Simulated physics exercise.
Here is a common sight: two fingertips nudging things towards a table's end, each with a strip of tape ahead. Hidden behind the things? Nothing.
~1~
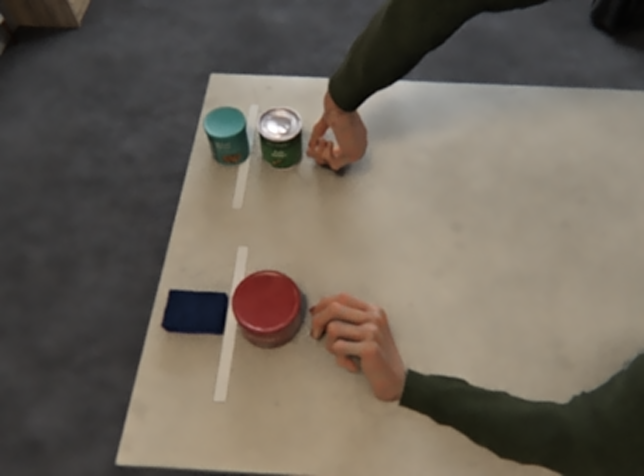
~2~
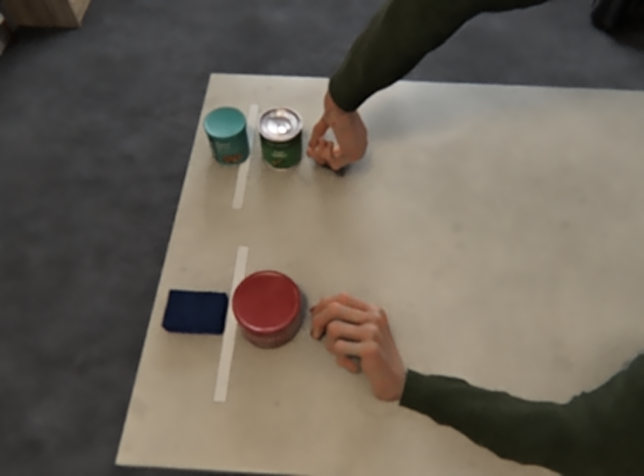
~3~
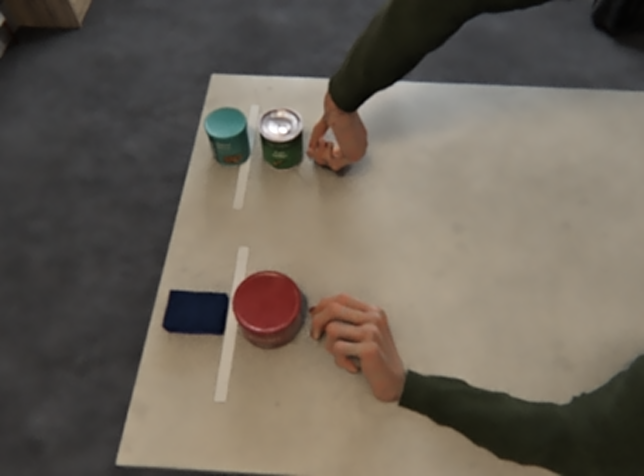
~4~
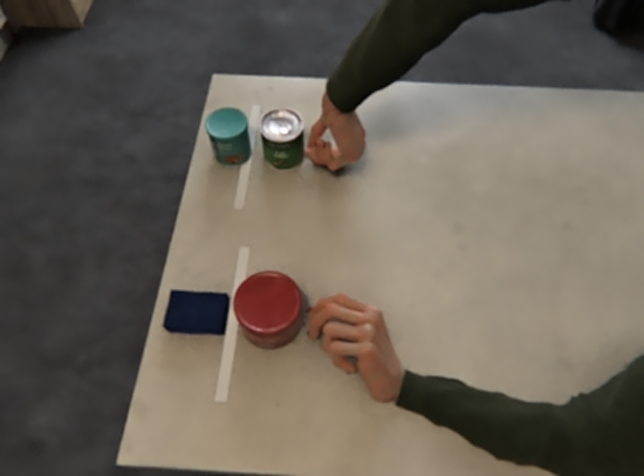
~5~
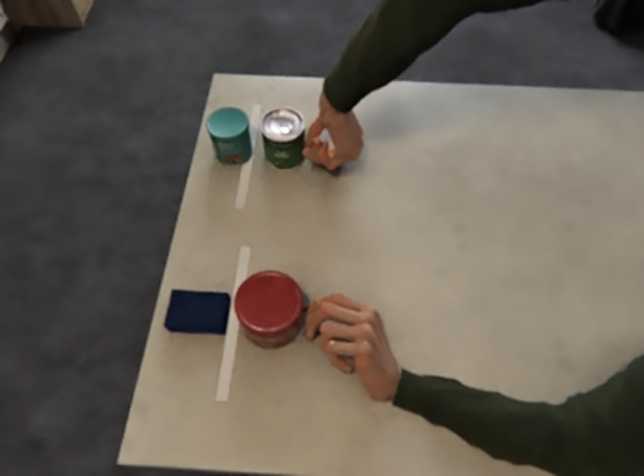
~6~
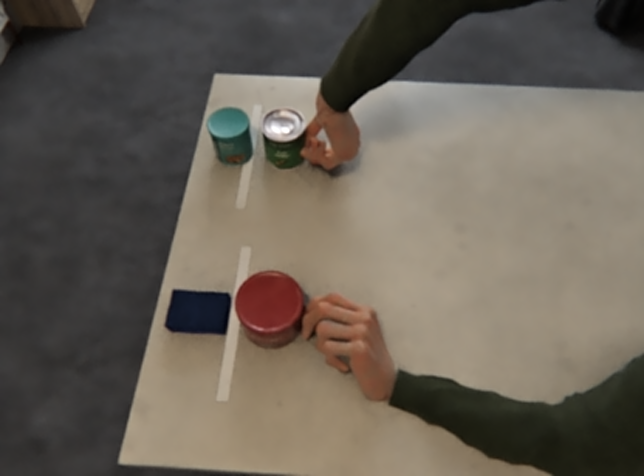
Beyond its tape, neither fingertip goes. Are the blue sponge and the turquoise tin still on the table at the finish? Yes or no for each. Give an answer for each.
Blue sponge: No, turquoise tin: No.
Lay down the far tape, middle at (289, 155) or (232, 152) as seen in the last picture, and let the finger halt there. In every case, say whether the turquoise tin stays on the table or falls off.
Well, it does not go over the first time and does not stay on the second time.
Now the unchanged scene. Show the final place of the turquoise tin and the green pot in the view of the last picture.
The first ends near (160, 304), the second near (221, 137).
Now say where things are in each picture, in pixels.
Blue sponge (195, 312); turquoise tin (228, 138); green pot (281, 140), in the first picture.
Turquoise tin (228, 138); red tub (268, 310), in the second picture.
Blue sponge (196, 313); green pot (282, 140), in the third picture.
Turquoise tin (230, 138); red tub (269, 311), in the fourth picture.
Blue sponge (198, 312); green pot (284, 140), in the fifth picture.
Blue sponge (198, 312); turquoise tin (231, 138); red tub (271, 311), in the sixth picture.
Then, 1.56 s after the last picture, blue sponge on its side near (151, 332); turquoise tin tipped 18° from how it was near (176, 138).
Then, 1.82 s after the last picture, blue sponge down below near (208, 414); turquoise tin falling near (169, 209).
At rest, the blue sponge falls off the table, near (192, 415); the turquoise tin falls off the table, near (160, 304).
